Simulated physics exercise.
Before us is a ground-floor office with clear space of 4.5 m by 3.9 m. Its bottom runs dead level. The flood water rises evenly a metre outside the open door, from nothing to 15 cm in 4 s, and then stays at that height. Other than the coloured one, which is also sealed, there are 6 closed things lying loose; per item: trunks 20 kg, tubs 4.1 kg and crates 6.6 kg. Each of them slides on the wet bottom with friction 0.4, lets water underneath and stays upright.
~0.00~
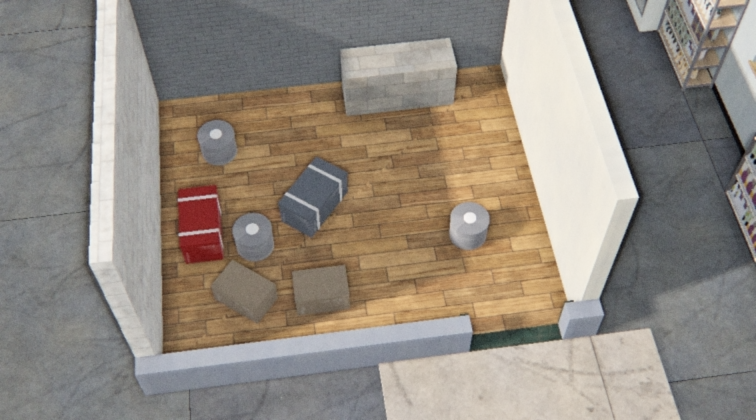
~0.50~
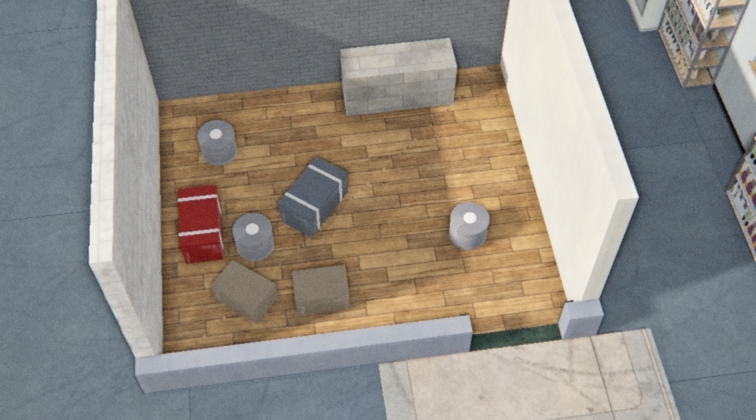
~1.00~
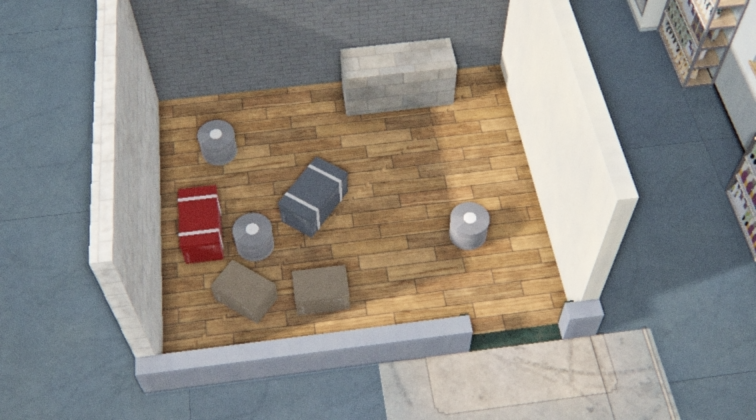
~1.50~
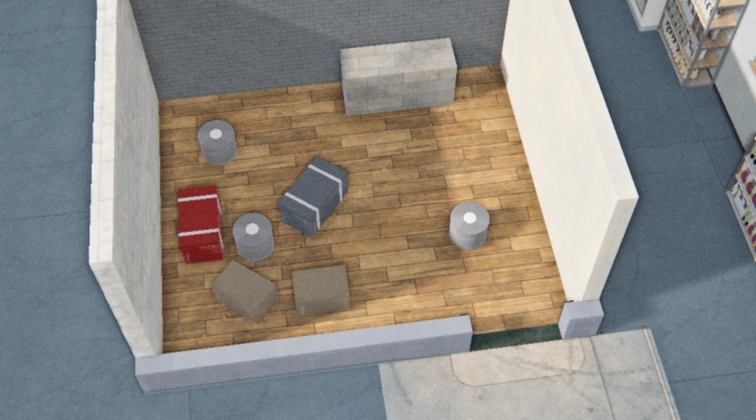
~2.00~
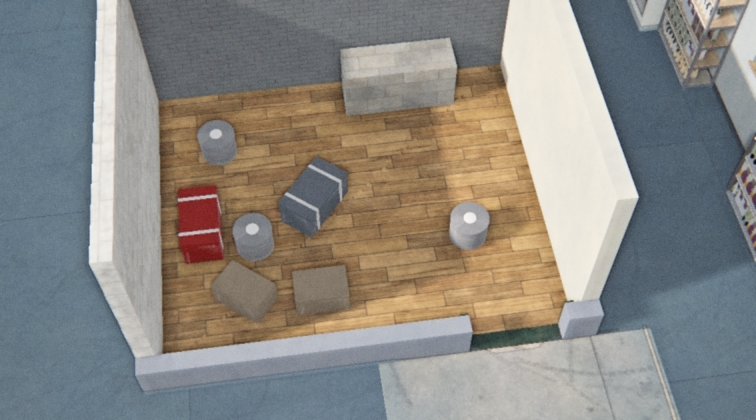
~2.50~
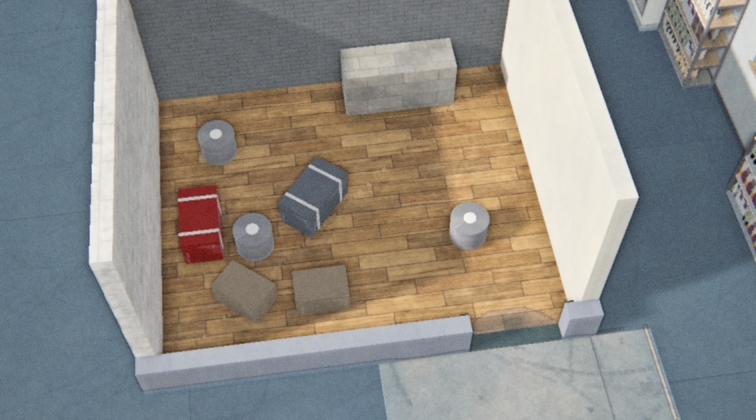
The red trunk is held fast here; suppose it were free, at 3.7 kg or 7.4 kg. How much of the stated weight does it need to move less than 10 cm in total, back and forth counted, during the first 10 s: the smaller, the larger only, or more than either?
It needs the smaller.
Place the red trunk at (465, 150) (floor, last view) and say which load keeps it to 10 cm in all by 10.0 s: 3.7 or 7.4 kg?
It turns out that no load succeeds.
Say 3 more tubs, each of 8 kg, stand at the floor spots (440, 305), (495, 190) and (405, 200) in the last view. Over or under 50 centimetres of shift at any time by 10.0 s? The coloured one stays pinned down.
Note, in sequence: Not exceeded, exceeded, not exceeded.
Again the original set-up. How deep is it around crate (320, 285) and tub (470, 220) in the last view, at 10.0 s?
1 and 3 cm.
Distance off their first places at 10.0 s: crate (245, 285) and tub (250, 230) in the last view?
In turn: 0 cm, 0 cm.
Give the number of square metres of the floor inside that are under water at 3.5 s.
Near 1.5 m2 in all.
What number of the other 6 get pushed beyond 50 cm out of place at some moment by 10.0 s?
It works out to 1.
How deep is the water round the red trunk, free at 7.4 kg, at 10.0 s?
Around 1 cm.
After 3.5 s the red trunk would be 0 cm from its start with 3.7 kg and 0 cm from its start with 7.4 kg; 0 cm of water round it then.
After 4.5 s the red trunk would be 0 cm from its start with 3.7 kg and 0 cm from its start with 7.4 kg; 0 cm of water round it then.
After 7.0 s the red trunk would be 0 cm from its start with 3.7 kg and 0 cm from its start with 7.4 kg; 0 cm of water round it then.
After 10.0 s the red trunk would be 0 cm from its start with 3.7 kg and 0 cm from its start with 7.4 kg; 1 cm of water round it then.
